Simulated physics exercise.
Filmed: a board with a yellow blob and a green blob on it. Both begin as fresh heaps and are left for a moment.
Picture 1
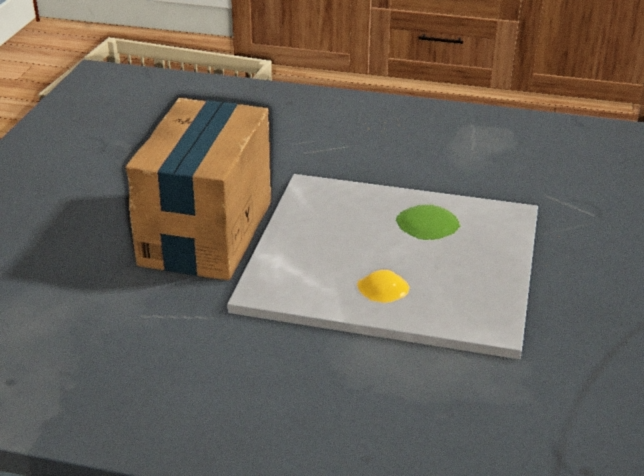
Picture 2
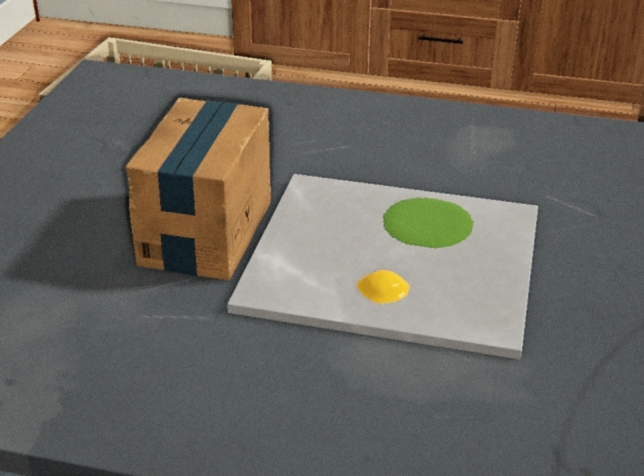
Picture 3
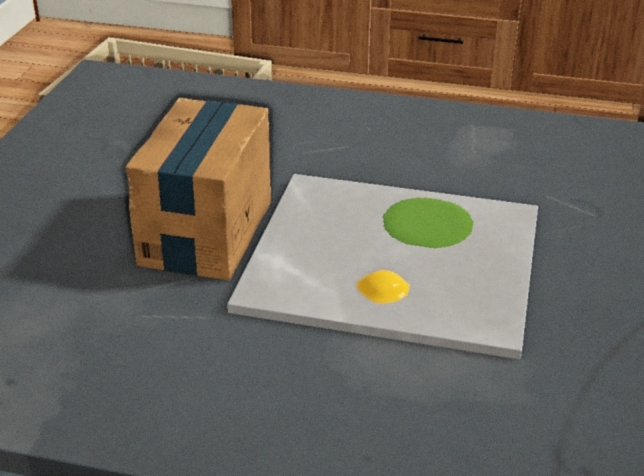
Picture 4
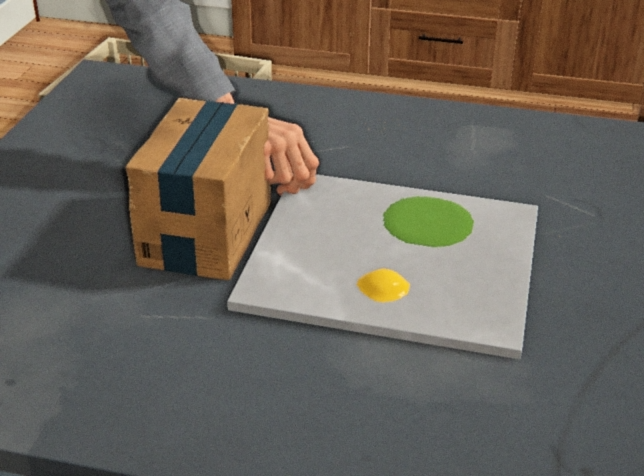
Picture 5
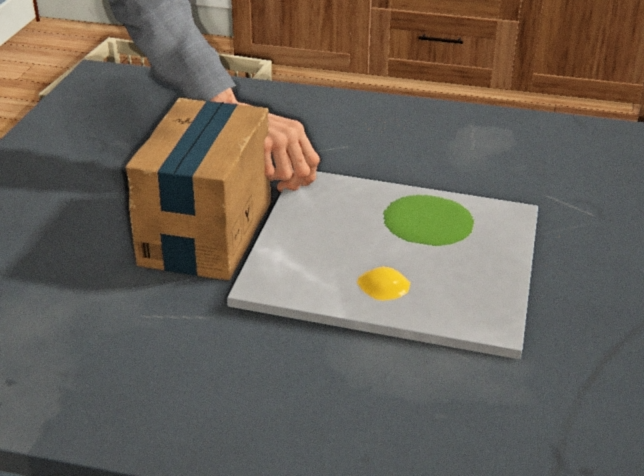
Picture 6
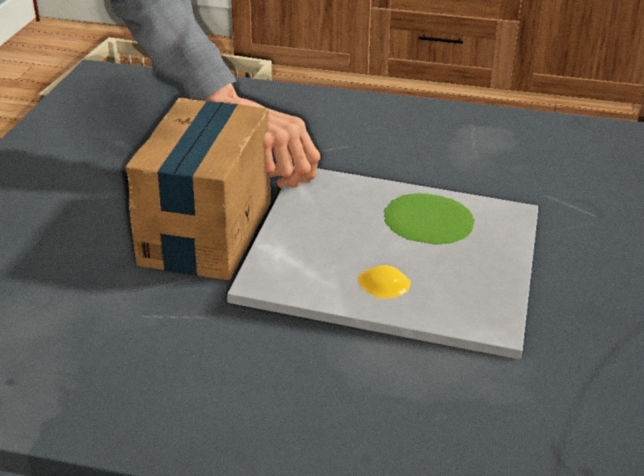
A green blob on a pale board spread out flat while the yellow one stayed a mound, then a hand reached in behind the cardboard box and slightly raised the board's far left end.
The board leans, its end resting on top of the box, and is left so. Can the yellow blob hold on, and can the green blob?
Outcome: Yellow blob: Still on; green blob: Off.
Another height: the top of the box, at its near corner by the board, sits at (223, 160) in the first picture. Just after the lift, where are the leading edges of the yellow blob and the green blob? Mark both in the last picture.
Leading edges, in order: (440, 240); (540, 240).
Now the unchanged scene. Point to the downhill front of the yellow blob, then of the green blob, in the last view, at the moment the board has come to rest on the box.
Roughly (431, 247) and roughly (533, 232), in the order you asked.
Shortly, slope about 28°; the yellow blob has not moved; the green blob has crept down a long way.
Then, the yellow blob has not moved; the green blob is dripping off the low end.
At the finish, slope about 28°; the yellow blob has not moved; the green blob is dripping off the low end.
